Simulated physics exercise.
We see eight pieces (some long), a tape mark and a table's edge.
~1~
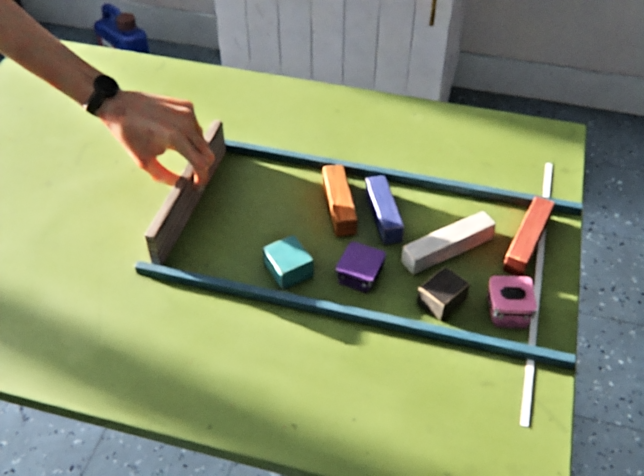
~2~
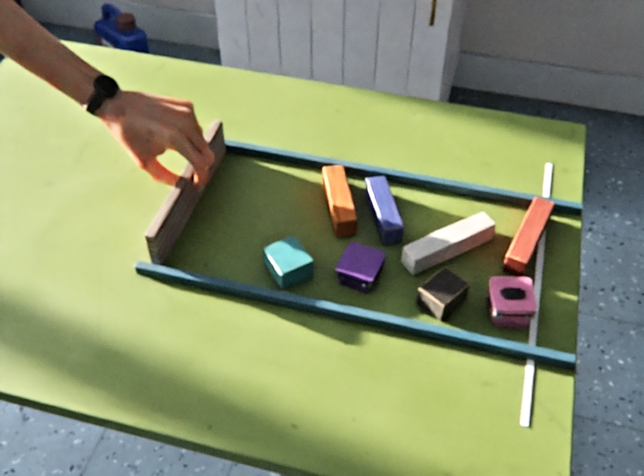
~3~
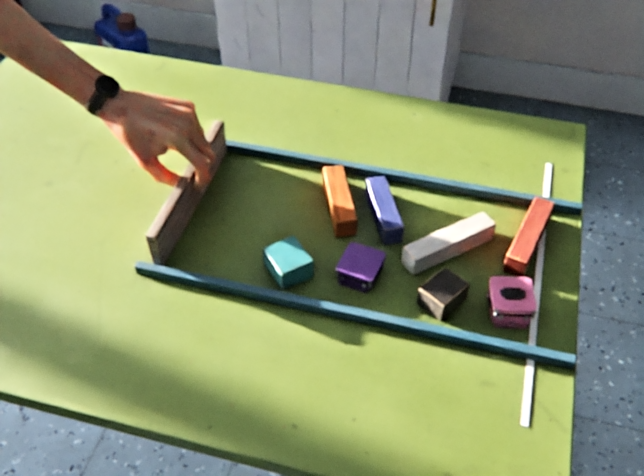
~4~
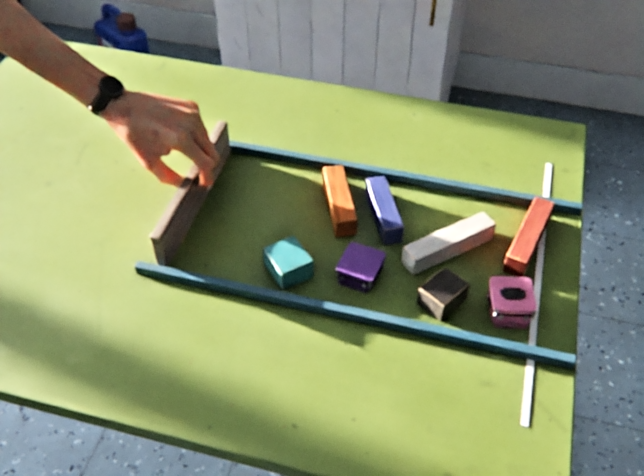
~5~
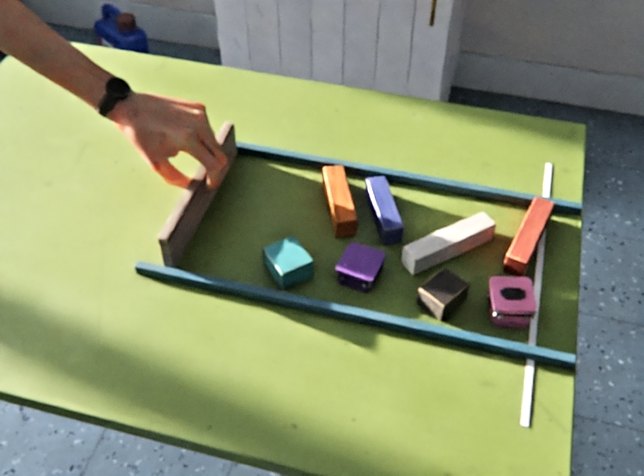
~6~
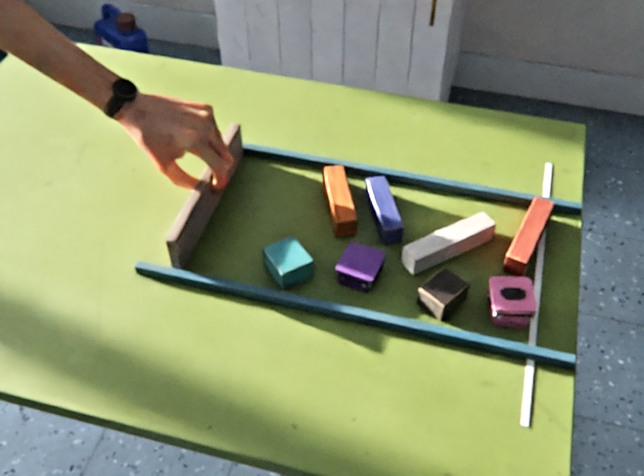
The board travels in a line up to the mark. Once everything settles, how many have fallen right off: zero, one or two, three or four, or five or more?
By then, three or four have fallen off.
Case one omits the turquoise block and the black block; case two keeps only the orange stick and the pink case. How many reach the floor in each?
Counts - first: 3, second: 2.
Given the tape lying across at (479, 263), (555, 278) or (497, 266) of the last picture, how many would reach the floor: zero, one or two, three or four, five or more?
Number fallen at each tape, in order - zero, five or more, just one or two.
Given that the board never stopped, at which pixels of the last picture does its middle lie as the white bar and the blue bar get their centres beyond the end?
About (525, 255), and about (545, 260) for the other.
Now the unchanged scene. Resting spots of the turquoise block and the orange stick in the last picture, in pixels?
Roughly at (555, 331) and at (554, 242), in that order.
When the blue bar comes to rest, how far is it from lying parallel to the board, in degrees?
Angle: Close to 0 degrees.
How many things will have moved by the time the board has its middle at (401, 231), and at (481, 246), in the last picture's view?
One spot: 6. Other spot: 8.
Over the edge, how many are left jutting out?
It's 2.
Early on, none off yet; red bar at rest near (529, 236); pink case at rest near (510, 302); black block at rest near (443, 293).
Finally, the number that fall off is three or four; lost, white bar, black block, pink case and red bar.
